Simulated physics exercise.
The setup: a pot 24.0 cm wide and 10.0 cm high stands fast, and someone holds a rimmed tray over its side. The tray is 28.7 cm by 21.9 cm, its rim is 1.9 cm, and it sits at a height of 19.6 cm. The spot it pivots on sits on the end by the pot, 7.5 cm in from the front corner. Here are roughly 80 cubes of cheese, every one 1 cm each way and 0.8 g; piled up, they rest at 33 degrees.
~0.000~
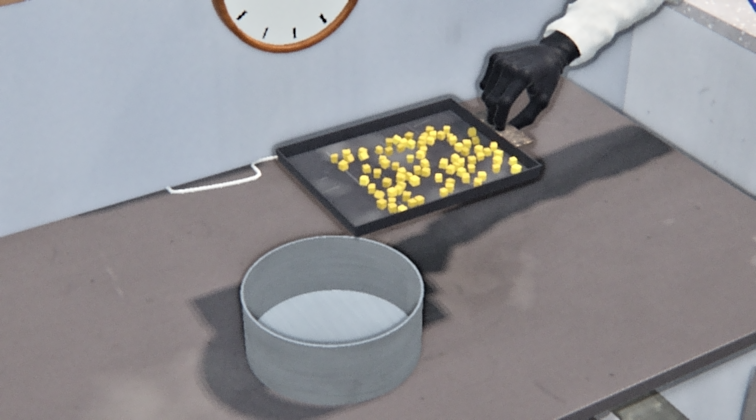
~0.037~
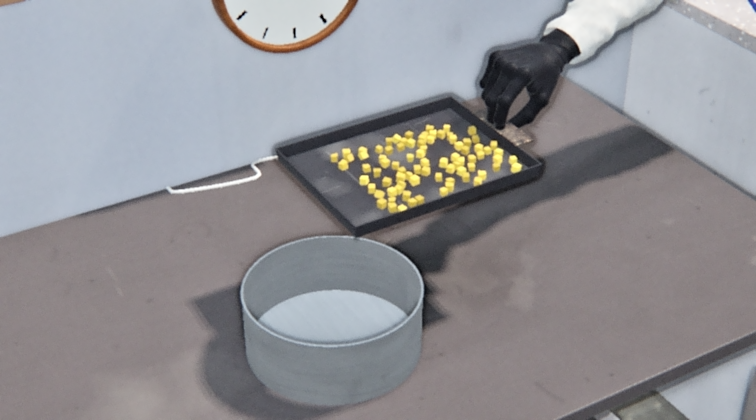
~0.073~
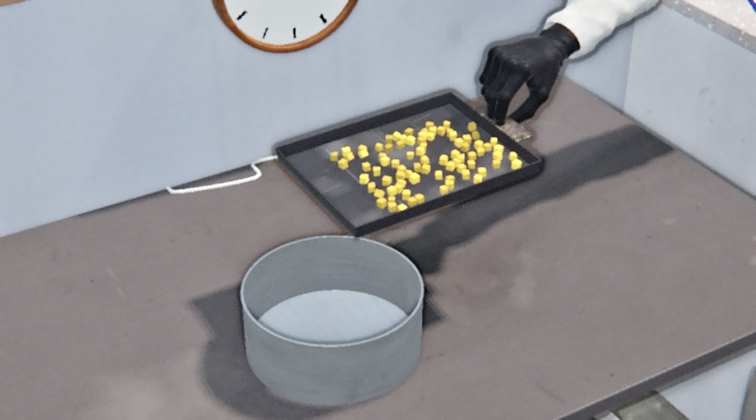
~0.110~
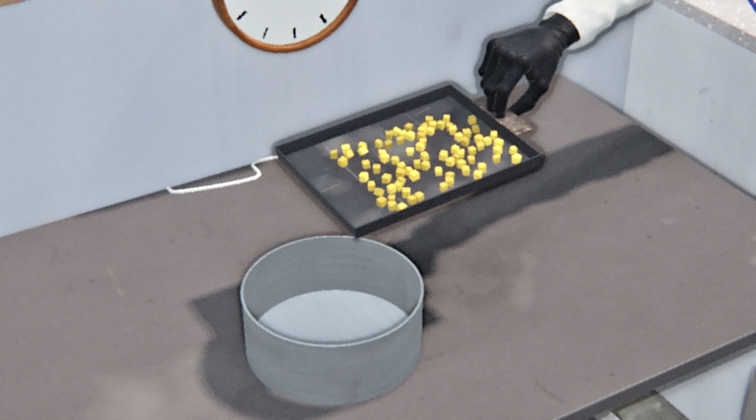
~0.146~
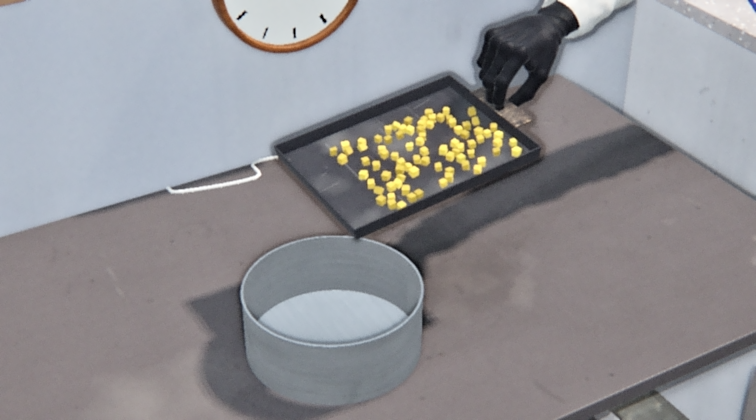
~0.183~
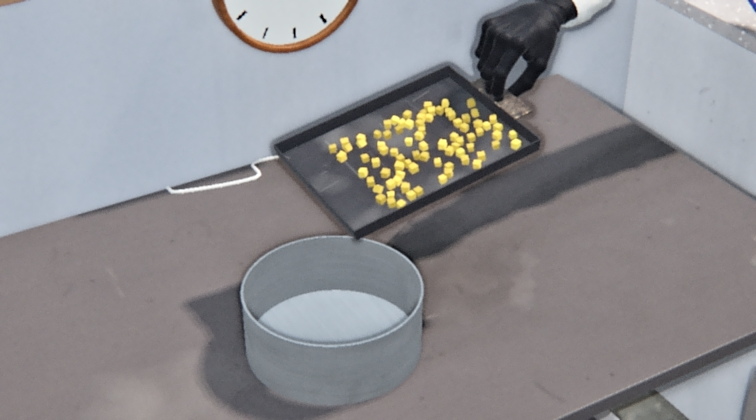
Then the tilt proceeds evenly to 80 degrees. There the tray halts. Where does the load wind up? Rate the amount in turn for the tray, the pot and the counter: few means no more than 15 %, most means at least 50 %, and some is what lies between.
Tray: Some; pot: Most; counter: Few.
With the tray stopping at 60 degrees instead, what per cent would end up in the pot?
In that case some 50 per cent.
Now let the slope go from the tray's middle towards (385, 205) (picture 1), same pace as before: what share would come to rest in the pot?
Something like 65 per cent of the pieces.
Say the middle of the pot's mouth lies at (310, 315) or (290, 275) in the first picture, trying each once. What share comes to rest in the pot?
First try around 65 %, second around 55 %.
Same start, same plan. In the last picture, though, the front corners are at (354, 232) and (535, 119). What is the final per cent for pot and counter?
Split: Pot = 80, counter = 5.
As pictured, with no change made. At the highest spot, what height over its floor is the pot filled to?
Some 1.0 cm up.
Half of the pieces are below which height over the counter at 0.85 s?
Around 20 cm up.
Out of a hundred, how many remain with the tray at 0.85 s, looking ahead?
I'd say close to 70 per cent.
After 0.58 s, tilt 44 degrees; the tray holds 100 %, the pot 0 %.
Then, at 0.85 s, tilt 67 degrees; the tray holds 70 %, the pot 5 %.
After 1.22 s, tilt 80 degrees; the tray holds 30 %, the pot 60 %.
At rest (2.4 s), tray 30 %, pot 70 %, counter 0 %.
